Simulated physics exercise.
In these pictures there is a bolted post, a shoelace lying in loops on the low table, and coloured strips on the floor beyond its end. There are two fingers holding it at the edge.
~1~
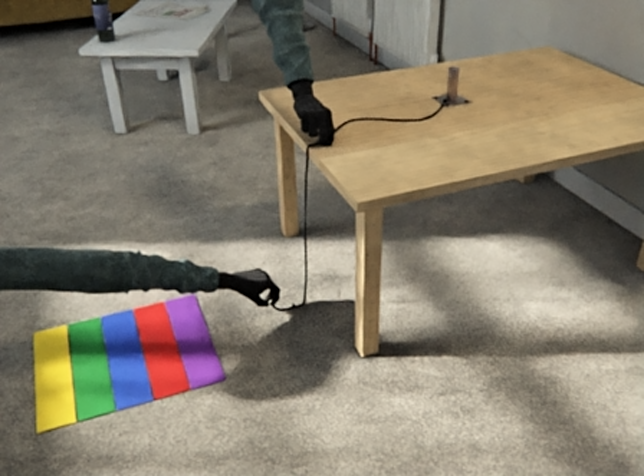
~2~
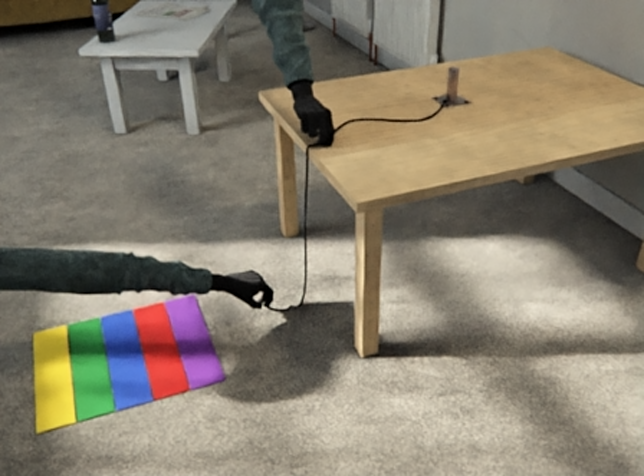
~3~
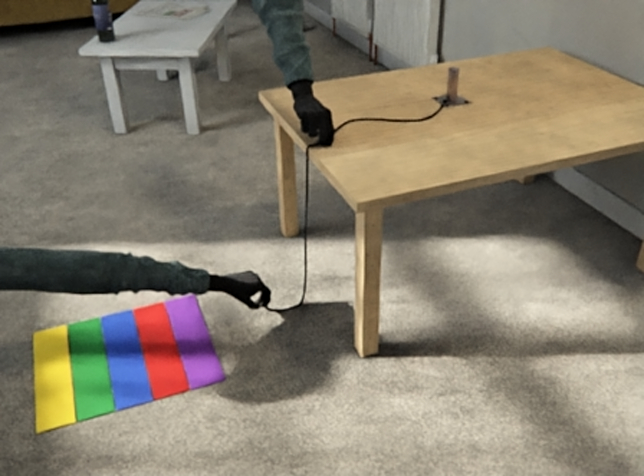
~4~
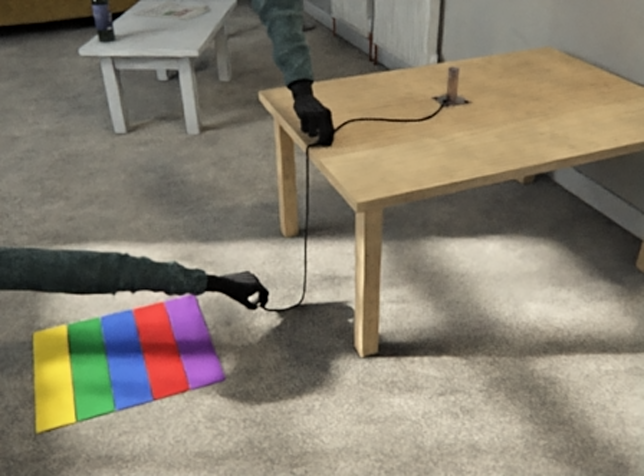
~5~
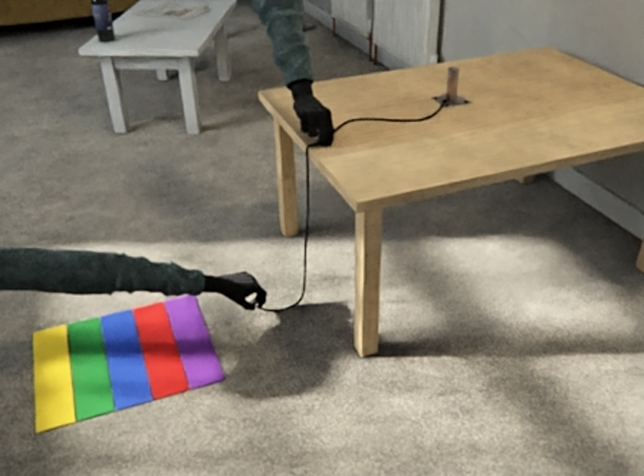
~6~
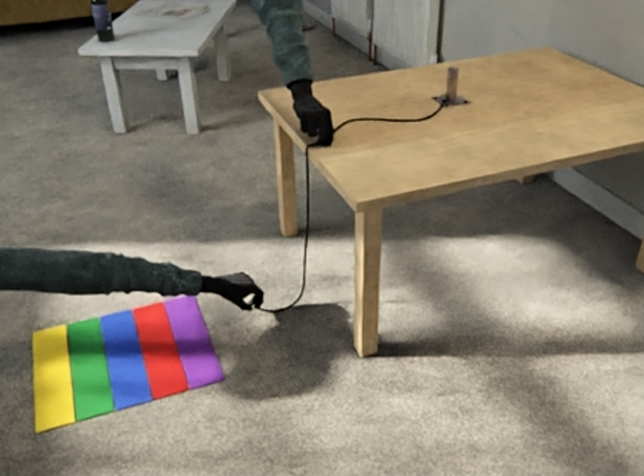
On the floor, a gloved hand draws a dark cord's end slightly to the left.
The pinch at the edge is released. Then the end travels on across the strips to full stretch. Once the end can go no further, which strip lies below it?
The blue strip lies below it.
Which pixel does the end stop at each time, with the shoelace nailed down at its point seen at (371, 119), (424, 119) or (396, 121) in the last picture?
They end up at (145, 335), (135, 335) and (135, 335).
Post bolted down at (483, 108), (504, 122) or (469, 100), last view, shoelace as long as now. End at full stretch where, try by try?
Try by try, around (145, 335), (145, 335) and (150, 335).
A little later, end near (191, 323); over purple.
Next, end near (147, 334); over red.
When it is tight, end near (120, 341); over blue. The blue one.
